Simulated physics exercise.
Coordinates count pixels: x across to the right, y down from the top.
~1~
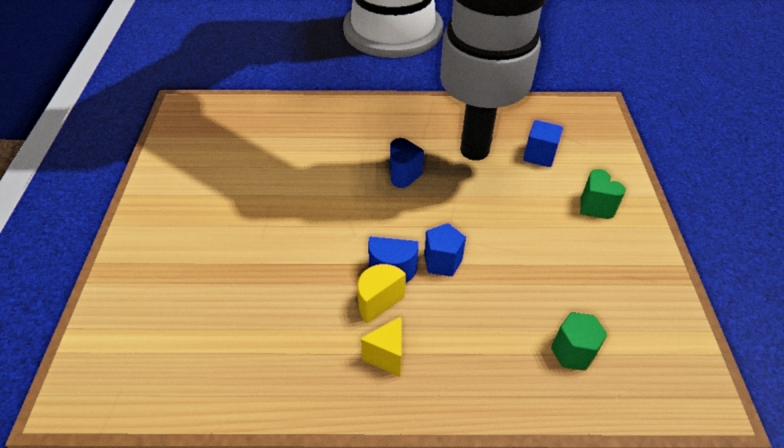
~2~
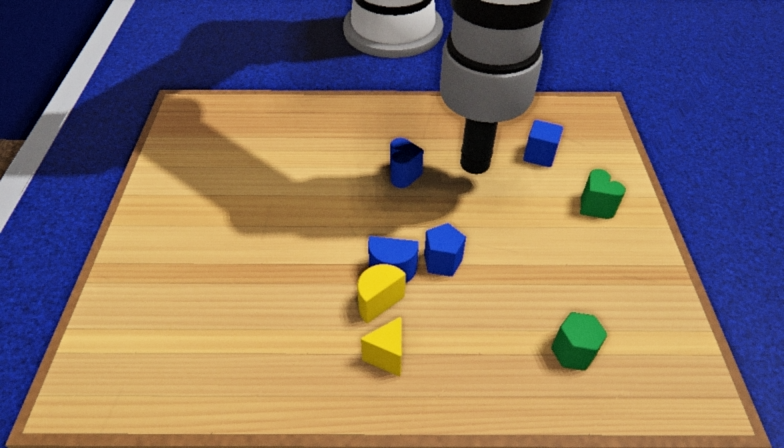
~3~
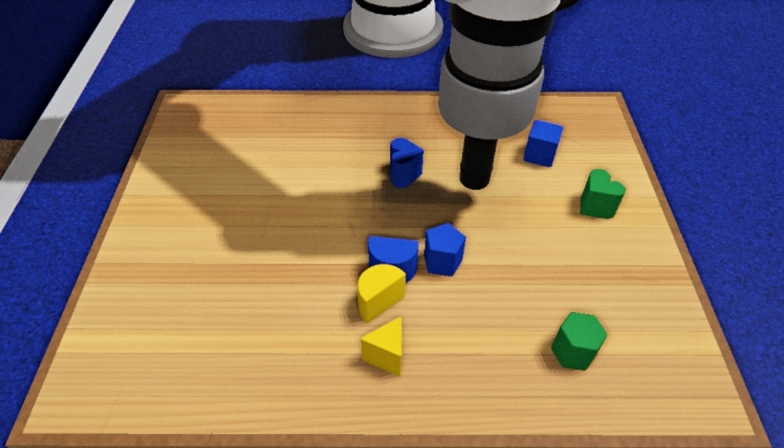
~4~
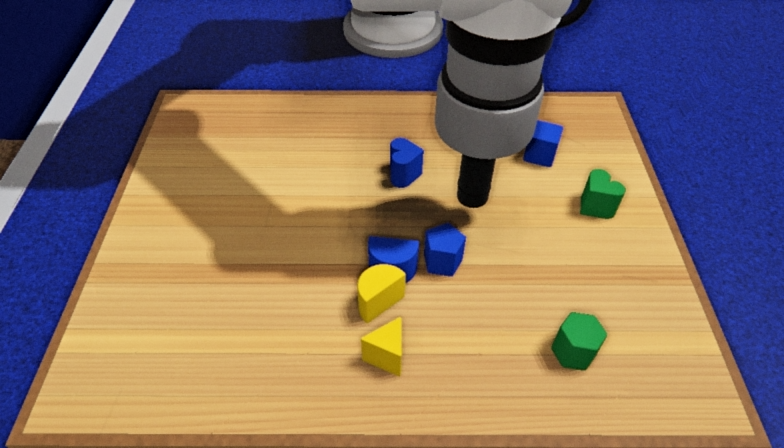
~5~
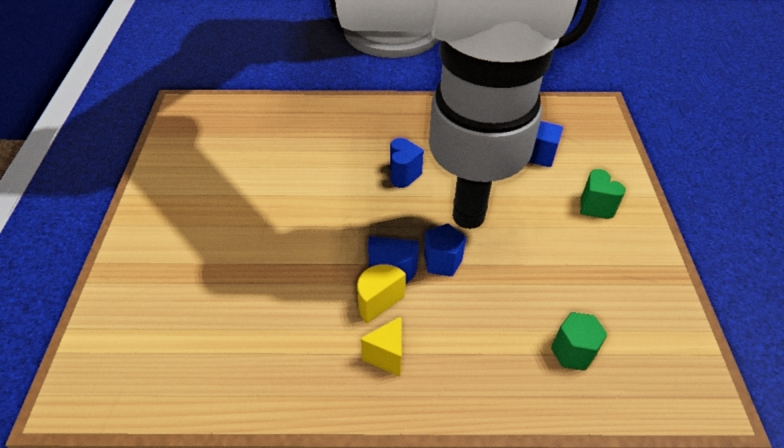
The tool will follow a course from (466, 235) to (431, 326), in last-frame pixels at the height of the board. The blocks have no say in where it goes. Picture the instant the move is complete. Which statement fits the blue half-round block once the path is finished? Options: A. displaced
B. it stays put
A: Displaced.
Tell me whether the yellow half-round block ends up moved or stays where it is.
Moved off its spot.
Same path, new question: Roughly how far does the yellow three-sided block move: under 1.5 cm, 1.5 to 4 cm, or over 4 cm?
Its final spot will lie within 1.5 cm of the current one.
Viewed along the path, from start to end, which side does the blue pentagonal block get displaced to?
To the right.
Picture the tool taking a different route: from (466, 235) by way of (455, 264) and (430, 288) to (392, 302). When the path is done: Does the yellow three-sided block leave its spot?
My answer is no.
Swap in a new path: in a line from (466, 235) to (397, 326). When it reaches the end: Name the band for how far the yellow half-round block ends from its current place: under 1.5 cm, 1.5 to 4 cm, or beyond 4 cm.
The answer will be the long band, over 4 cm.
On the path given first. One third of the way, tool (458, 246); blue half-round block (386, 249); blue pentagonal block (429, 255), turned 25° clockwise.
Two thirds of the way, tool (446, 277); yellow half-round block (364, 285); blue half-round block (381, 249); blue pentagonal block (409, 275), turned 45° clockwise.
At the end, tool (433, 310); yellow half-round block (356, 286); yellow three-sided block in place; blue half-round block (381, 249); blue pentagonal block (403, 279), turned 65° clockwise.
